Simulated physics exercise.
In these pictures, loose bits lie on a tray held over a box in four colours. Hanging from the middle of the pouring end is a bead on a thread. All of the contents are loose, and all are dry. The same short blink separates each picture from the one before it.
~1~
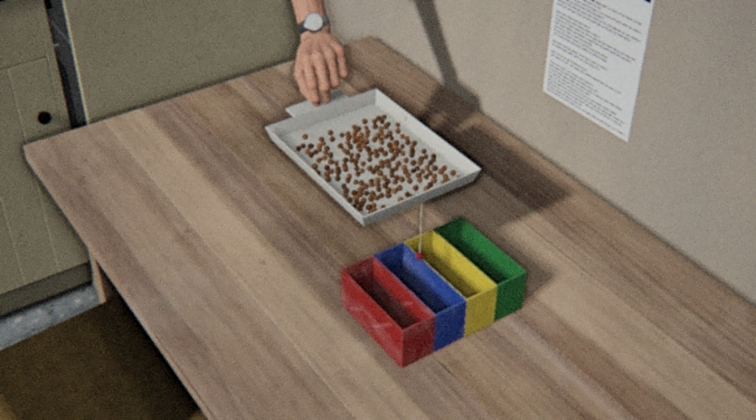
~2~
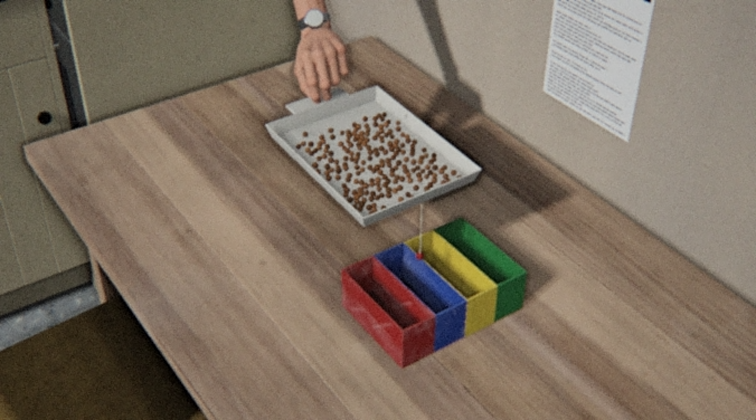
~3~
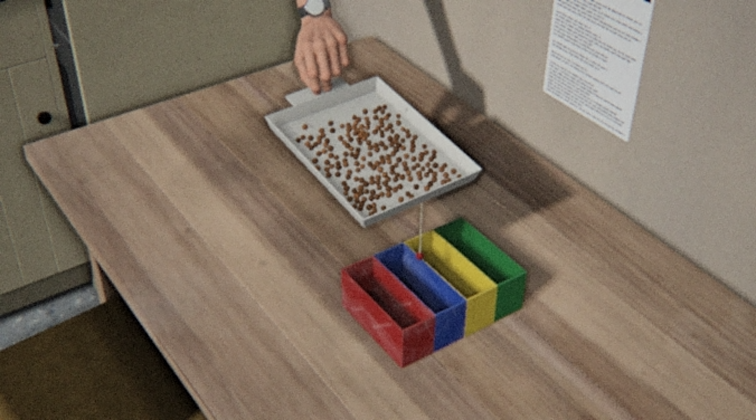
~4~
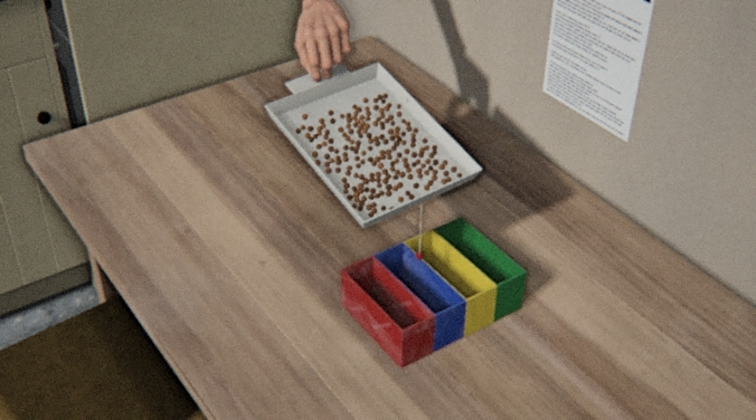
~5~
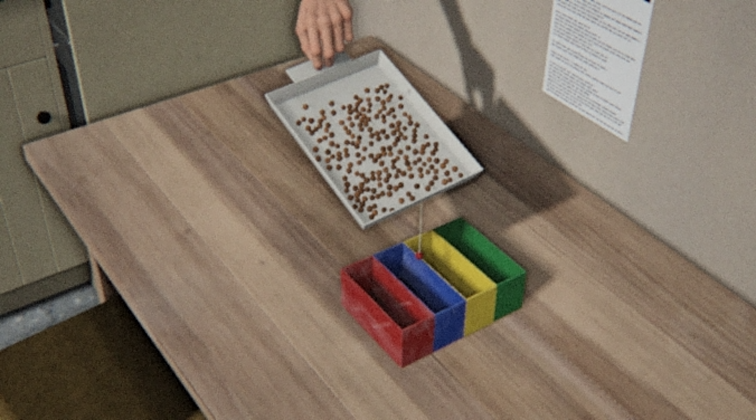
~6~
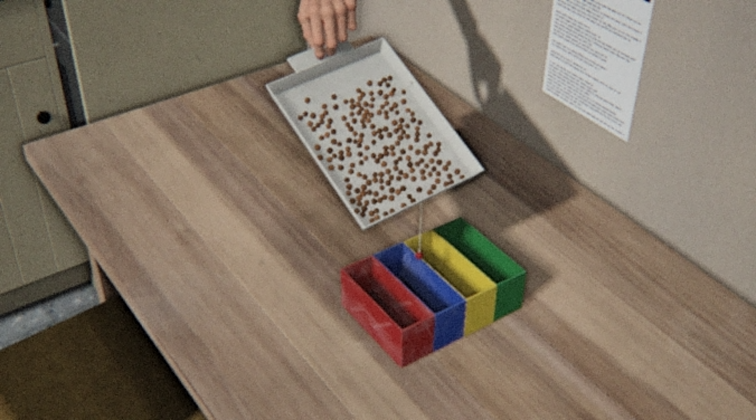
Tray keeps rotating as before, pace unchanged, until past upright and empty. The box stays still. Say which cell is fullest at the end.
The red cell is fullest at the end.
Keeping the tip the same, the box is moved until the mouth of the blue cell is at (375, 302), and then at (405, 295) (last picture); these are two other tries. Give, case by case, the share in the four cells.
Result: 100 % and 100 %.
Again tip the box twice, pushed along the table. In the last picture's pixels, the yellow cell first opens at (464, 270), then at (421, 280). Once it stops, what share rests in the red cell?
40 %, then 20 %.
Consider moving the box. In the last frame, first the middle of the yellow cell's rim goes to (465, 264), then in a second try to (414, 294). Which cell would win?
In order of the tries: The red cell and blue.
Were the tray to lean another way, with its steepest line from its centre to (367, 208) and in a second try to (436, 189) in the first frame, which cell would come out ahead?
First aim: The cell in red. Second aim: Green.
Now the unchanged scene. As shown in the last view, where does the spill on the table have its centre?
Near (351, 371).
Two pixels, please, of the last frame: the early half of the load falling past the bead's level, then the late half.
Earlier half at (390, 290), later half at (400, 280).
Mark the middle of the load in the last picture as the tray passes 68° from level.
The load is centred about (401, 204).
Soon after the last picture, tray tipped steeply; nearly all on the tray; a small part falling or outside the box.
A little later, tray tipped past a quarter turn; a small part on the tray; about a third in the red cell; about a quarter in the blue cell; a small part in the yellow cell; a stray few in the green cell; about a third falling or outside the box.
Later still, tray tipped past a quarter turn; about half in the red cell; about a quarter in the blue cell; a small part in the yellow cell; a stray few in the green cell; about a quarter falling or outside the box.
At rest, tray tipped past a quarter turn; about half in the red cell; about a quarter in the blue cell; a small part in the yellow cell; a stray few in the green cell; about a quarter outside the box.
